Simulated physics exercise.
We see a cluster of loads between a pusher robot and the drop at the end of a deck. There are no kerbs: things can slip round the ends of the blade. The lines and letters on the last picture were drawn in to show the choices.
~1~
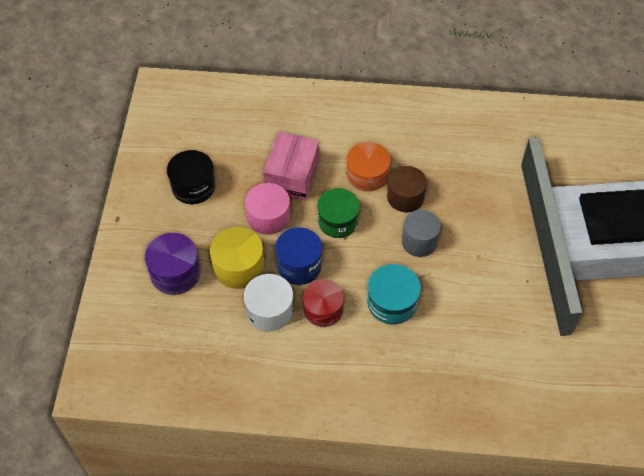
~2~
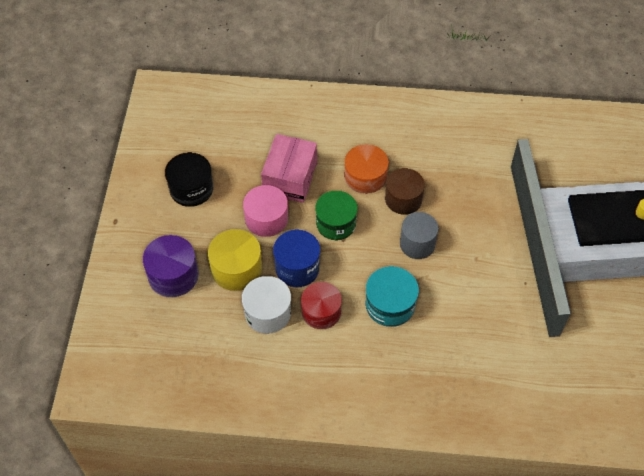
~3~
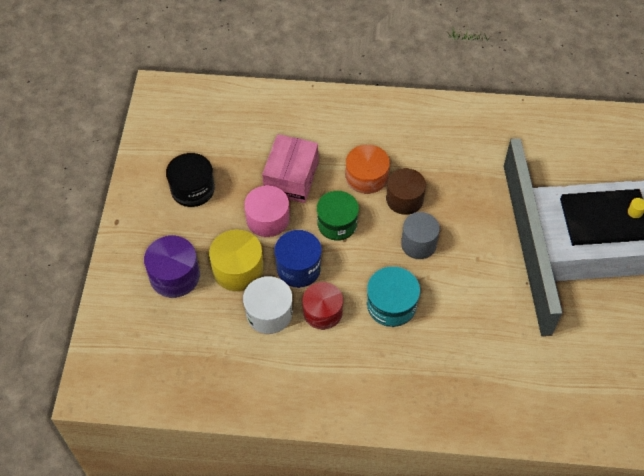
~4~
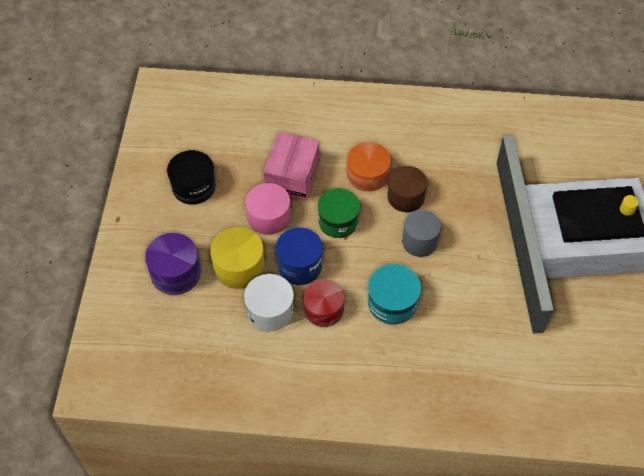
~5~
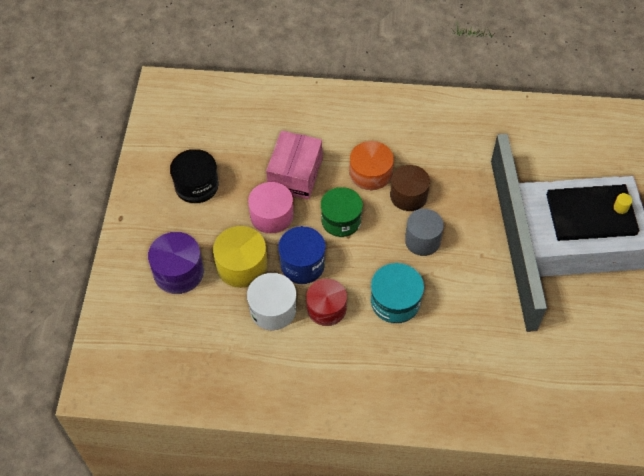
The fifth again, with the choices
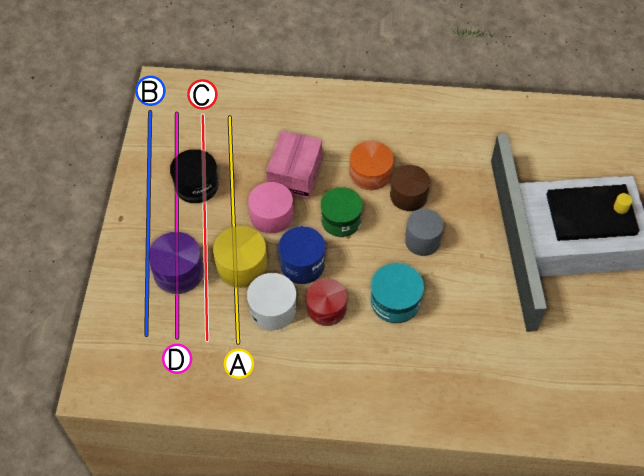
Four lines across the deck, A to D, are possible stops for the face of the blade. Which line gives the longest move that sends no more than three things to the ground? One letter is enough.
Stop at D.
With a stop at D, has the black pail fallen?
By then, yes.
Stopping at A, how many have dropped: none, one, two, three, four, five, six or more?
The count is none.
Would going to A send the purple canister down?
By then, no.
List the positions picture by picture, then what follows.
The first picture shows grey canister (421, 234); purple canister (173, 264); black pail (192, 177).
The second picture shows robot (608, 217); green pail (336, 216).
The third picture shows robot (600, 216); red canister (323, 306).
The fourth picture shows robot (592, 214); blue pail (300, 257).
The fifth picture shows robot (586, 212); brown canister (410, 188); pink box (295, 165); turquoise pail (396, 293).
On the copy, A at (234, 222); B at (148, 215); C at (205, 220); D at (177, 218).
On D. First, robot (462, 203); orange canister (358, 161); turquoise pail (372, 295).
Then, robot (338, 194); black pail (166, 180); purple canister (161, 261).
Finally, robot (241, 187); black pail over the edge; pink canister (123, 194); one fallen.
By contrast, A is within the limit but short; B drops four; C is within the limit but short.
